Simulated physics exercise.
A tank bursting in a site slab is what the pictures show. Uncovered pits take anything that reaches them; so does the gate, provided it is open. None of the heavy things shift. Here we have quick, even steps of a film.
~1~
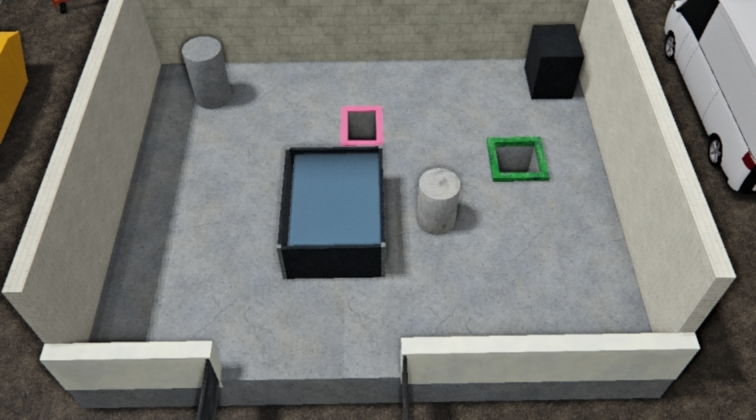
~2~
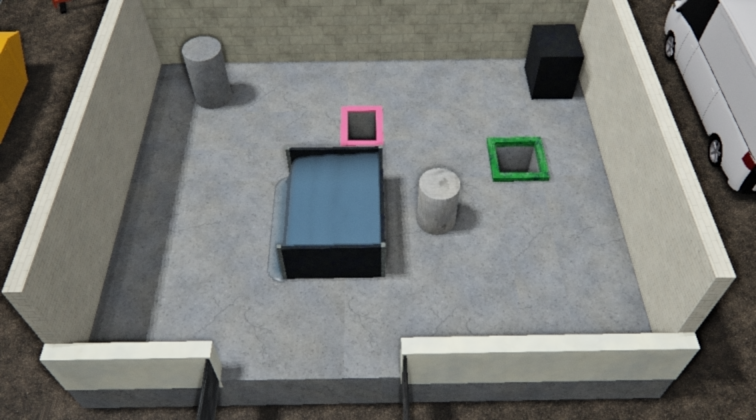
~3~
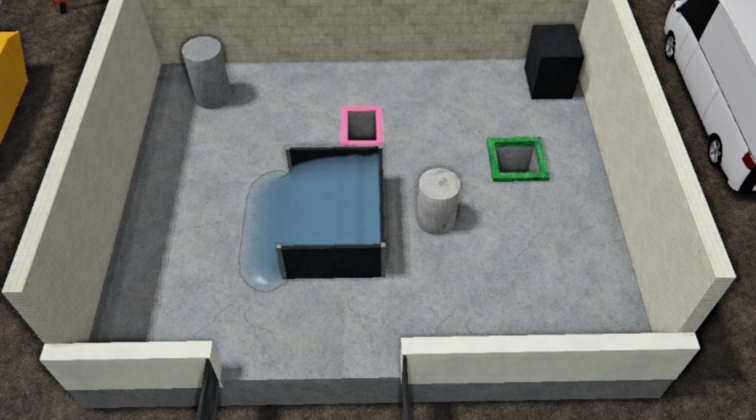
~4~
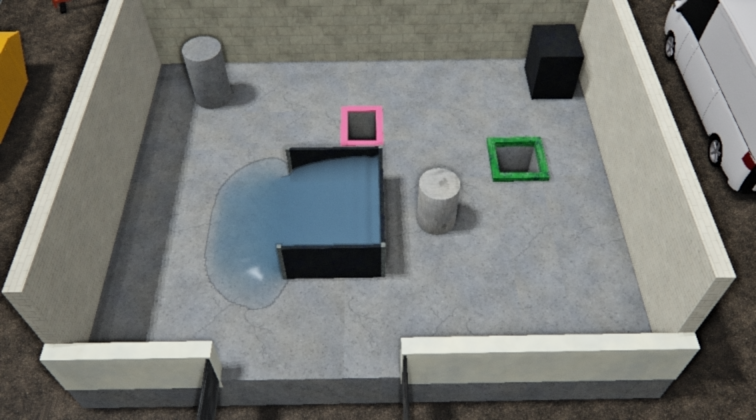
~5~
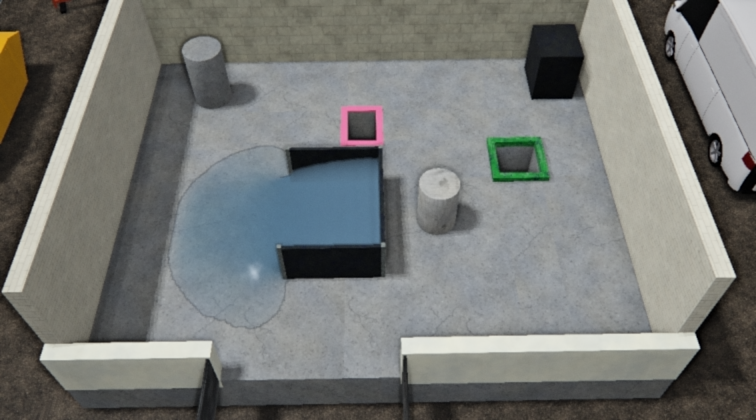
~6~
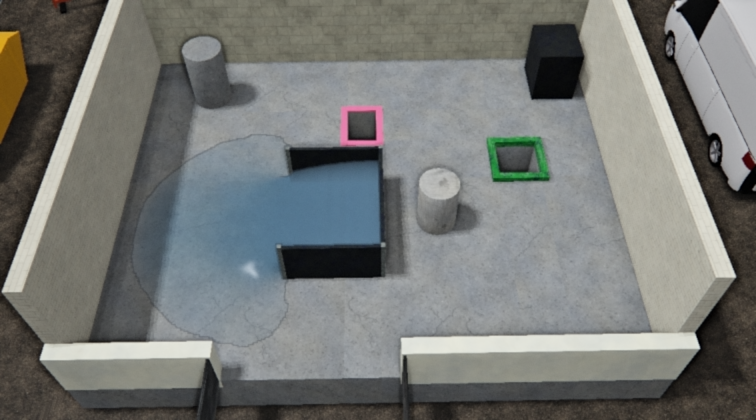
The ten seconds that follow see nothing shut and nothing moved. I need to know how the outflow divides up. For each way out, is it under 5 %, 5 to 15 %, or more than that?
As I see it, the gate will drain five to fifteen per cent inclusive. The green pit will drain shy of five per cent. The pink pit will drain five to fifteen per cent inclusive.
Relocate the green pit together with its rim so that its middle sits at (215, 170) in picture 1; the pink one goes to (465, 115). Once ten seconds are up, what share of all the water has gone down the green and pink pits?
My answer: Green gets 8 percent, pink gets 2 percent.
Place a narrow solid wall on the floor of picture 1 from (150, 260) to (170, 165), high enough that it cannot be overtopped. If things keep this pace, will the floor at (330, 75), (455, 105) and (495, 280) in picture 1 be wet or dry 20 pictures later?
Listed order - wet, dry, dry.
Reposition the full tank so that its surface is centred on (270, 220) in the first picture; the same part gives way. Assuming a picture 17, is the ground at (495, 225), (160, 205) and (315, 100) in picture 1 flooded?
Spot 1 unwetted, spot 2 wetted, spot 3 unwetted.
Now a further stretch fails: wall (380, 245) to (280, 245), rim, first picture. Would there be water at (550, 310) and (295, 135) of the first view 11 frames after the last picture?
Going one by one: Sodden and then puddle-free.
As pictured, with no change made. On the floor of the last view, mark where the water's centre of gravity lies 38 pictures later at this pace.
At about (262, 198).
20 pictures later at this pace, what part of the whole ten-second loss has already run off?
I make it 5 per cent.
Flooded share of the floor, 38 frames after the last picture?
It comes to roughly 70 in a hundred.
A moment on, water covers 25 % of the floor; the gate 0 %, the green pit 0 %, the pink pit 0 %.
Next, water covers 25 % of the floor; the gate 0 %, the green pit 0 %, the pink pit 0 %.
Then, water covers 35 % of the floor; the gate 1 %, the green pit 0 %, the pink pit 0 %.
Later, water covers 70 % of the floor; the gate 5 %, the green pit 0 %, the pink pit 2 %.
In the end, water covers 90 % of the floor; the gate 10 %, the green pit 0 %, the pink pit 7 %.
